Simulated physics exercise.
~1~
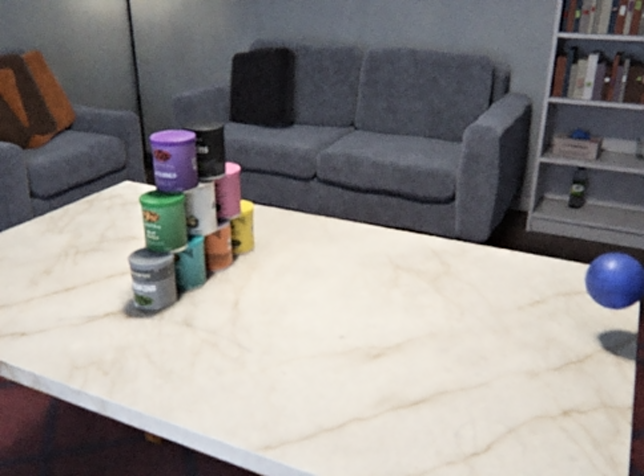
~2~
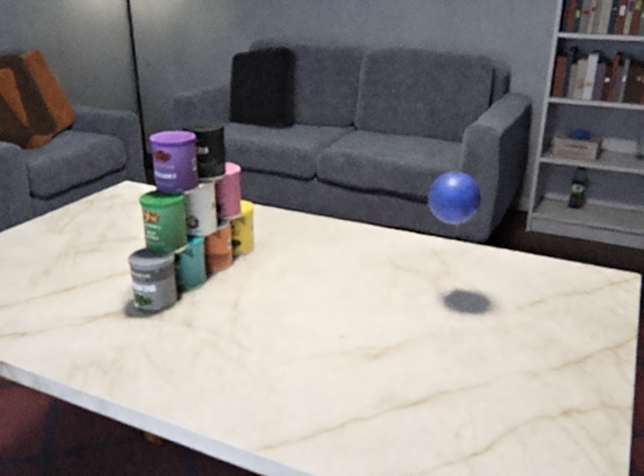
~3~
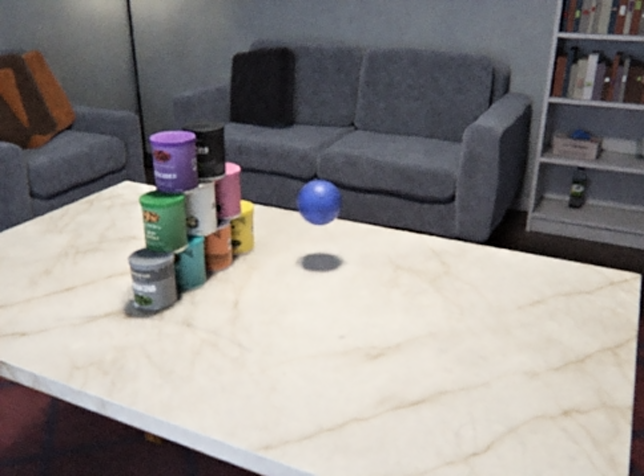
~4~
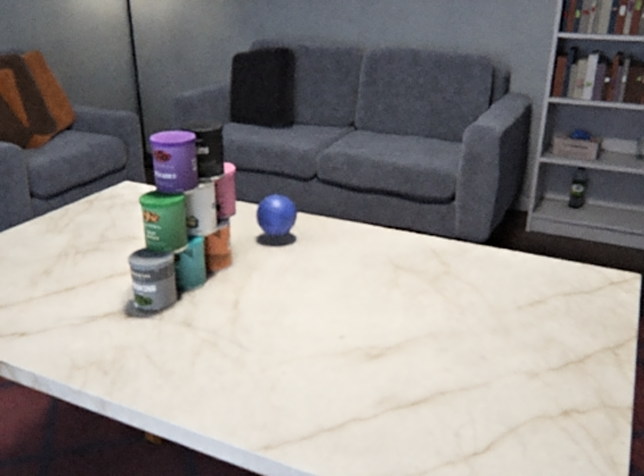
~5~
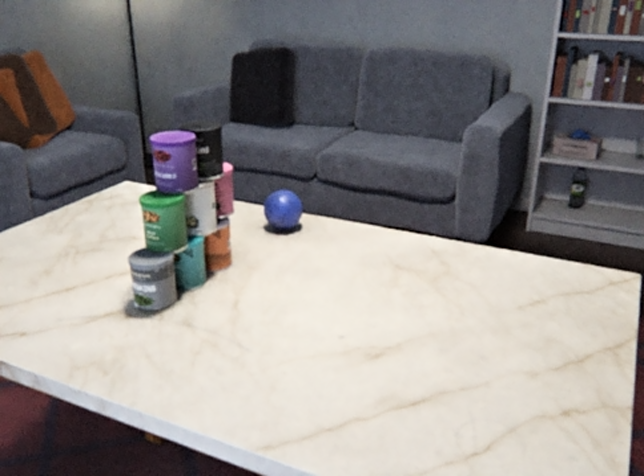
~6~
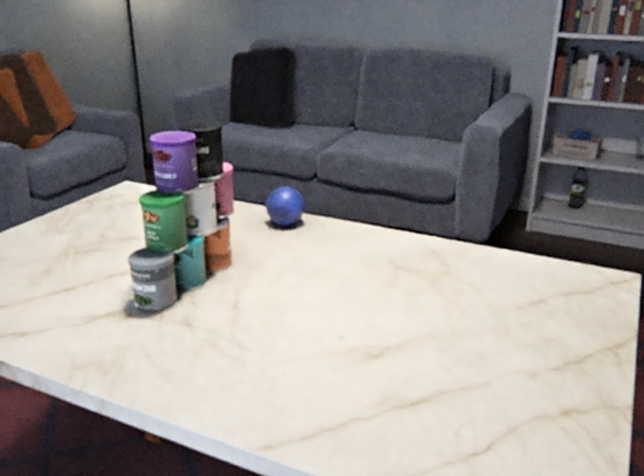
In this clip, a blue ball flies leftward over a pale marble-look table toward a stack of colourful tins, reaching its right side as the yellow tin disappears from view. The ball shifts slightly back to the right and settles, with the other tins still stacked.
